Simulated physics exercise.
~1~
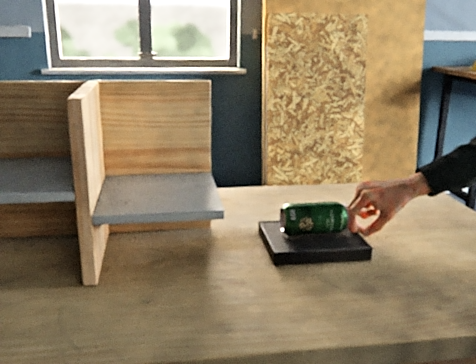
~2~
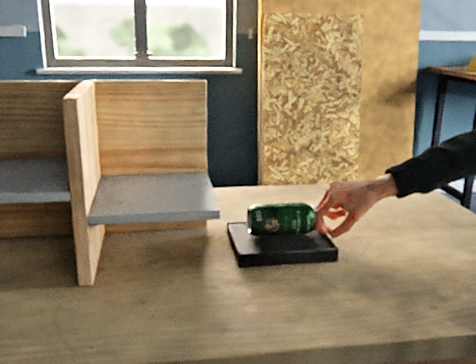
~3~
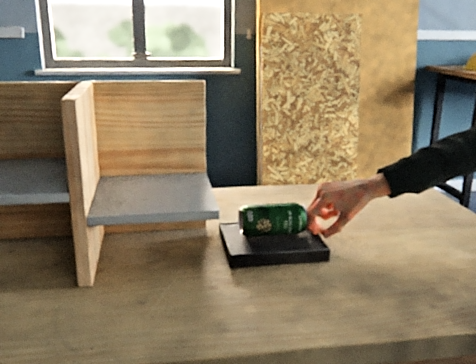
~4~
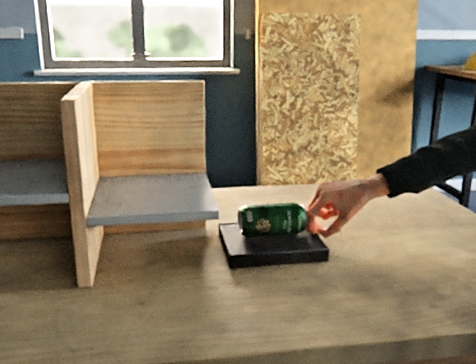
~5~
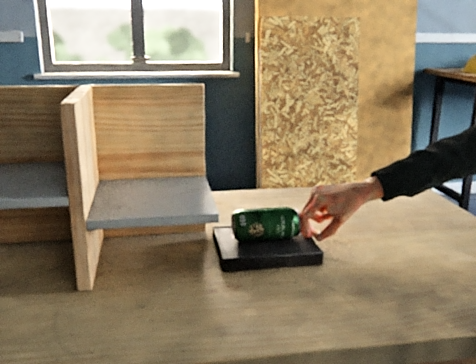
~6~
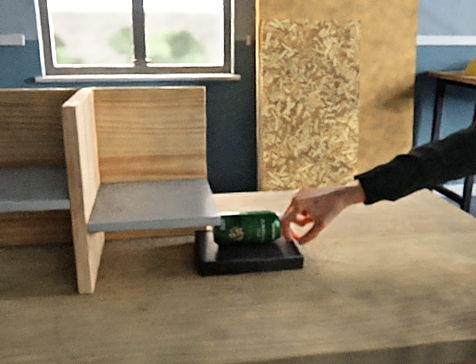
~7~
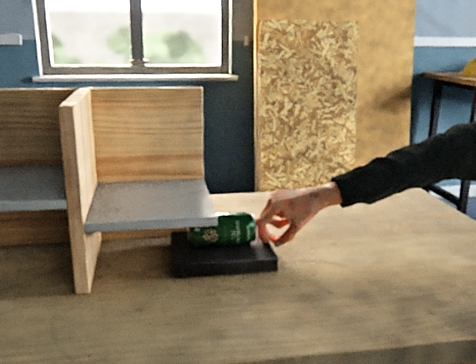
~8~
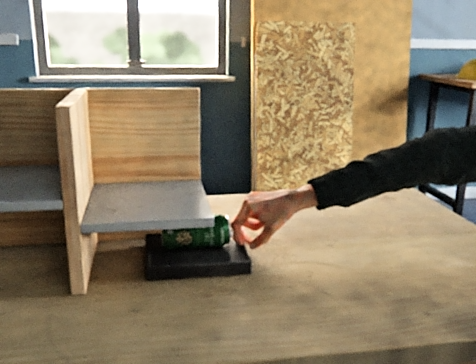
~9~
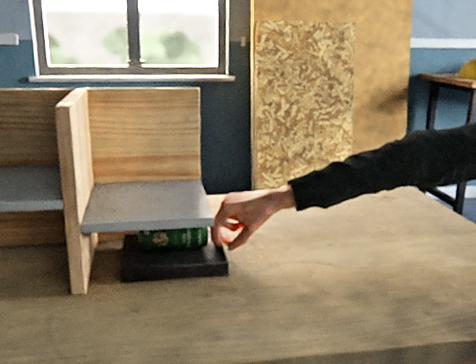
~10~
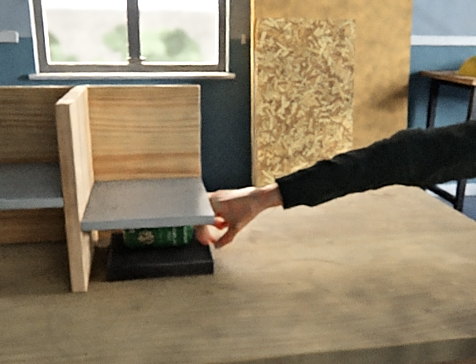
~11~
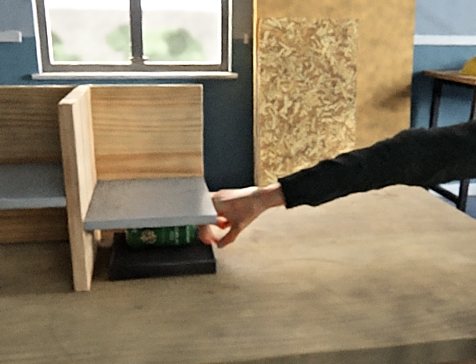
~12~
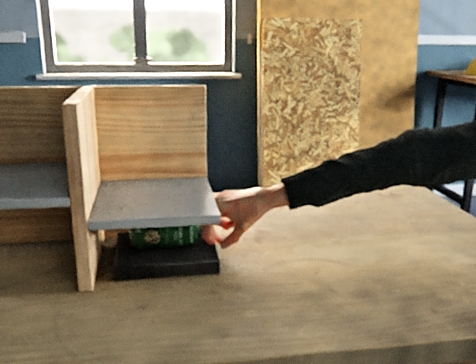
A hand slides a black tray carrying a green can left until it sits under a grey shelf.
